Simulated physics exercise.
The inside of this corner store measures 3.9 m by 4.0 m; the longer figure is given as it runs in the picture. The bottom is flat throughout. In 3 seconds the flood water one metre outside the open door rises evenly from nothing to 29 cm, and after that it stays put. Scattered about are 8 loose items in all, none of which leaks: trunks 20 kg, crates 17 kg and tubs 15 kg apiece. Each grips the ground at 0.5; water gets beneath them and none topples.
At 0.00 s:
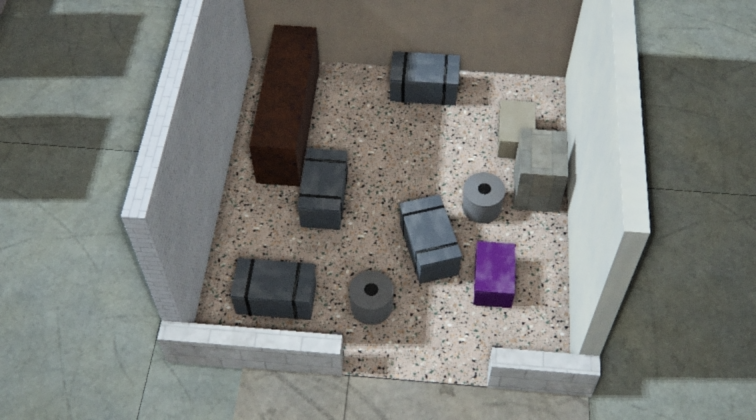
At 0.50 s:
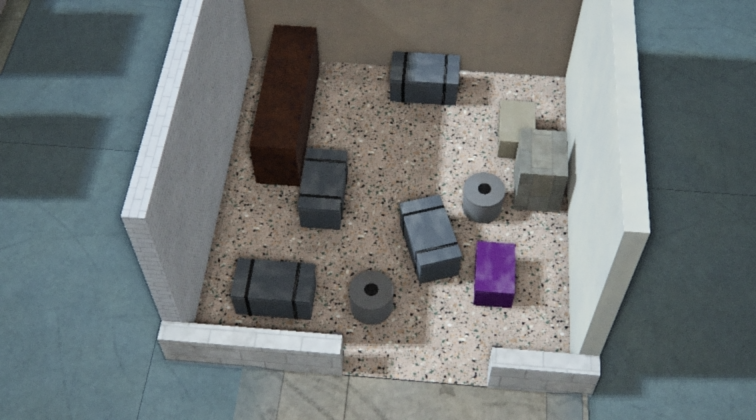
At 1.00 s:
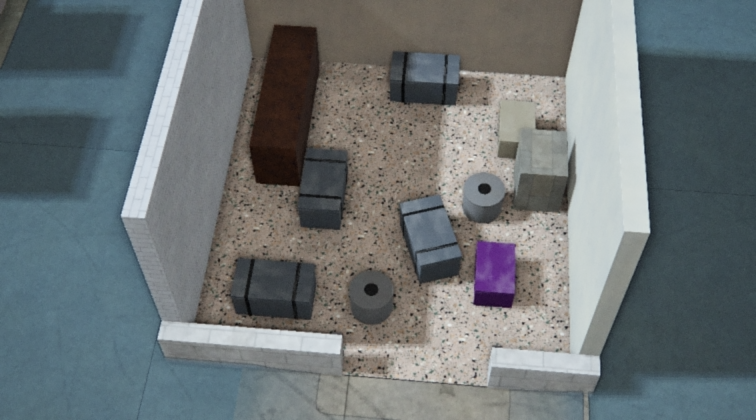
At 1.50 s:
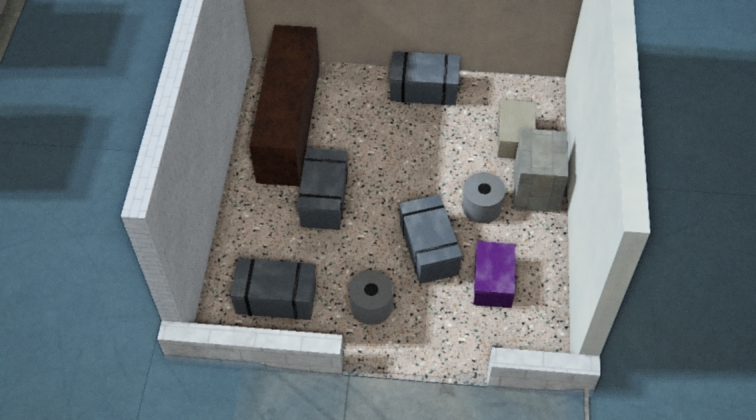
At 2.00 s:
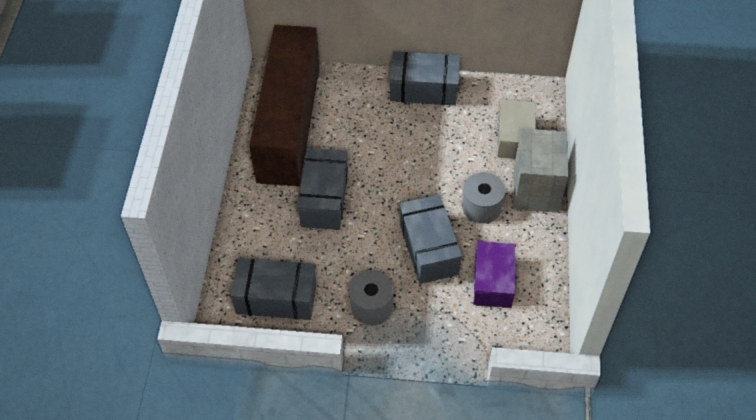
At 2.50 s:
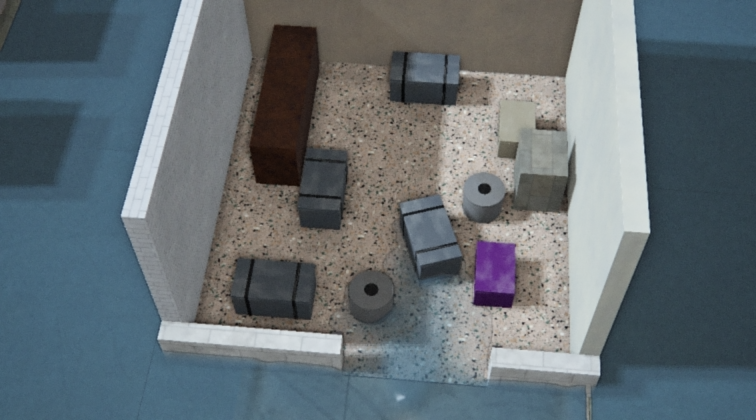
Blue water spreads around the walled room and seeps through the front gap while the crates stay still.
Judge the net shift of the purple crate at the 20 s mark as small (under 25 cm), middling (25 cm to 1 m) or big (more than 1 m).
Middling.
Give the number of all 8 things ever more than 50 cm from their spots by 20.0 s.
8.
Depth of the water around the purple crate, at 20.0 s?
The depth there is around 25 cm.
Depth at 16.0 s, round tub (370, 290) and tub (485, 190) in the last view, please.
I'd estimate 28 cm for the first and 29 cm for the second.
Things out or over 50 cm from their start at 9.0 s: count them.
I get 4.
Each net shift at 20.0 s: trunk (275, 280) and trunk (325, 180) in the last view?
In turn: 120 cm, 100 cm.
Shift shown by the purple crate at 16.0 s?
By then it has shifted roughly 60 cm.
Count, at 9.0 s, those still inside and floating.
Total: 7.
After 4.0 s the purple crate is near (554, 264), 0.6 m from its start, aground; 0 afloat.
After 9.0 s the purple crate is near (533, 247), 0.4 m from its start, afloat; 7 afloat.
After 16.0 s the purple crate is near (541, 296), 0.6 m from its start, afloat; 8 afloat.
After 20.0 s the purple crate is near (521, 301), 0.5 m from its start, afloat; 8 afloat.
